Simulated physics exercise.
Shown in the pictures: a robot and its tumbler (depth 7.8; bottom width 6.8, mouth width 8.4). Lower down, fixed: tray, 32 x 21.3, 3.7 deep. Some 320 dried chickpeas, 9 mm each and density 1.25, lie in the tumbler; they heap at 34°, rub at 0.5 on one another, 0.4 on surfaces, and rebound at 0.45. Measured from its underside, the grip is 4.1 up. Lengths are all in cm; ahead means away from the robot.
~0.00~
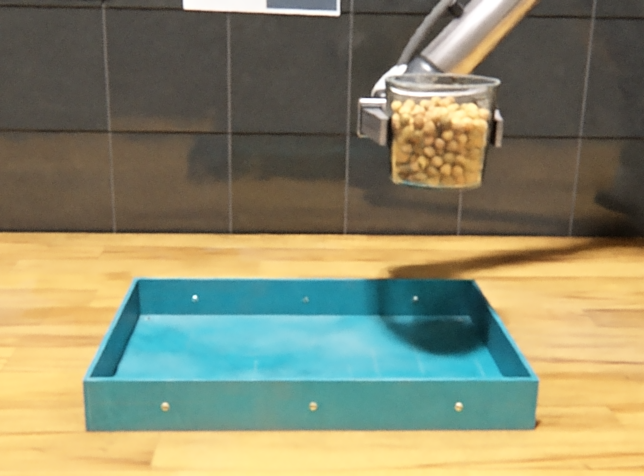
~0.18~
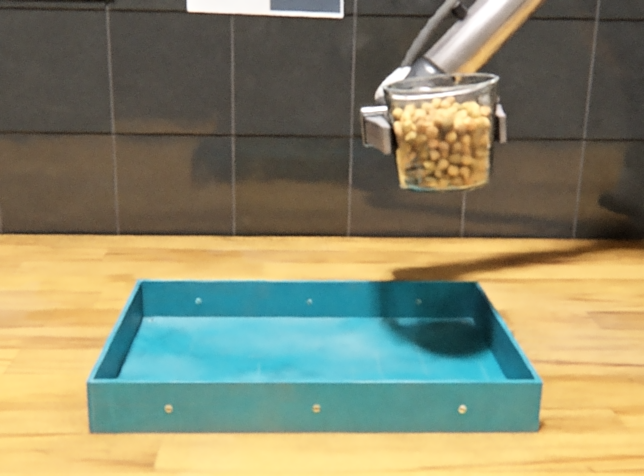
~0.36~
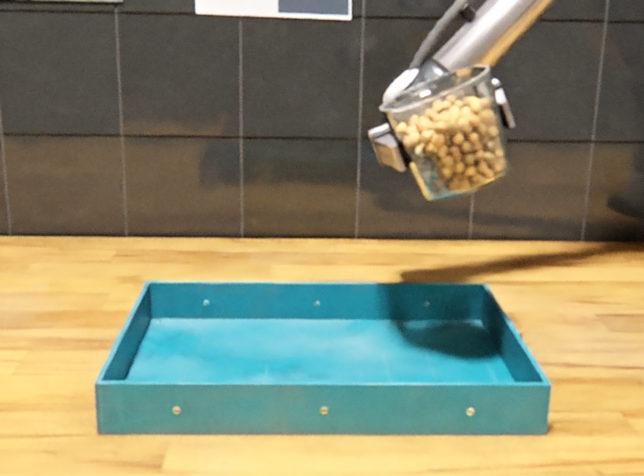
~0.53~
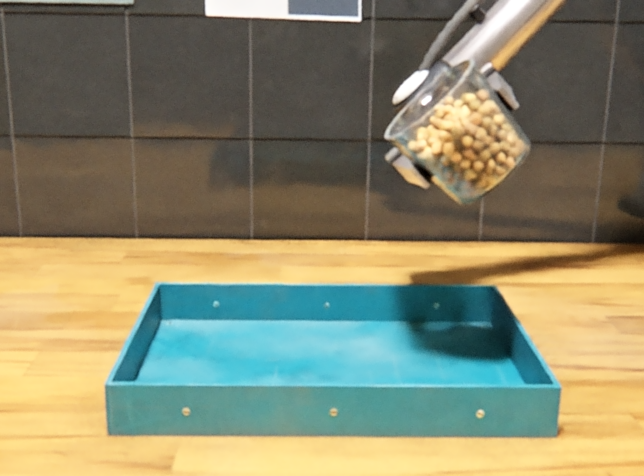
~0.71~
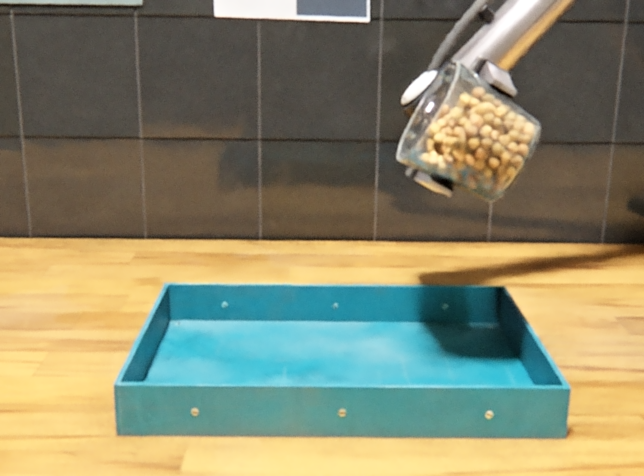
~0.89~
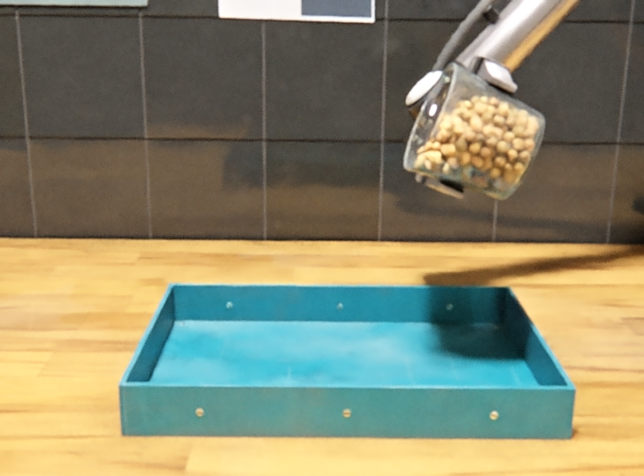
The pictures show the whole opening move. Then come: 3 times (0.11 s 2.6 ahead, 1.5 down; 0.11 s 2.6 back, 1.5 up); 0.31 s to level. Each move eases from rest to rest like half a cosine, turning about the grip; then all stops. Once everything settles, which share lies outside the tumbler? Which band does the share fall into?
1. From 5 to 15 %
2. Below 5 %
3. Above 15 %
3.
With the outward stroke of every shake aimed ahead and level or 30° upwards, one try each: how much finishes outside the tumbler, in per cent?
First try about 45 %, second try about 55 %.
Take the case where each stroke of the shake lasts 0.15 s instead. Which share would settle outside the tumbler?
It would be some 15 %.
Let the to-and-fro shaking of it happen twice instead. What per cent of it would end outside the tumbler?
Roughly 20 in a hundred.
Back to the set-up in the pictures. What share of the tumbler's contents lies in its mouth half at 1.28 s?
Estimate: Around 45 %.
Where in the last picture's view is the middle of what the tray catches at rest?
Near (321, 364).
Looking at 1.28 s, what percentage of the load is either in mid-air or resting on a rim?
Roughly 4 per cent.
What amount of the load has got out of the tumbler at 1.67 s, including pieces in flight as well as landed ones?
I'd put it at some 25 percent.
After 1.28 s, tilted 67° forward, highest piece 21 above the table; 278 in the tumbler, 31 in the tray, 12 in flight or on a rim.
After 1.67 s, tilted 46° forward, highest piece 21 above the table; 240 in the tumbler, 77 in the tray, 4 in flight or on a rim.
After 2.06 s, level, highest piece 23 above the table; 237 in the tumbler, 84 in the tray.
After 3.11 s, level, highest piece 23 above the table; 237 in the tumbler, 84 in the tray.
In the end, 237 in the tumbler, 84 in the tray. That is 26 % outside the tumbler.
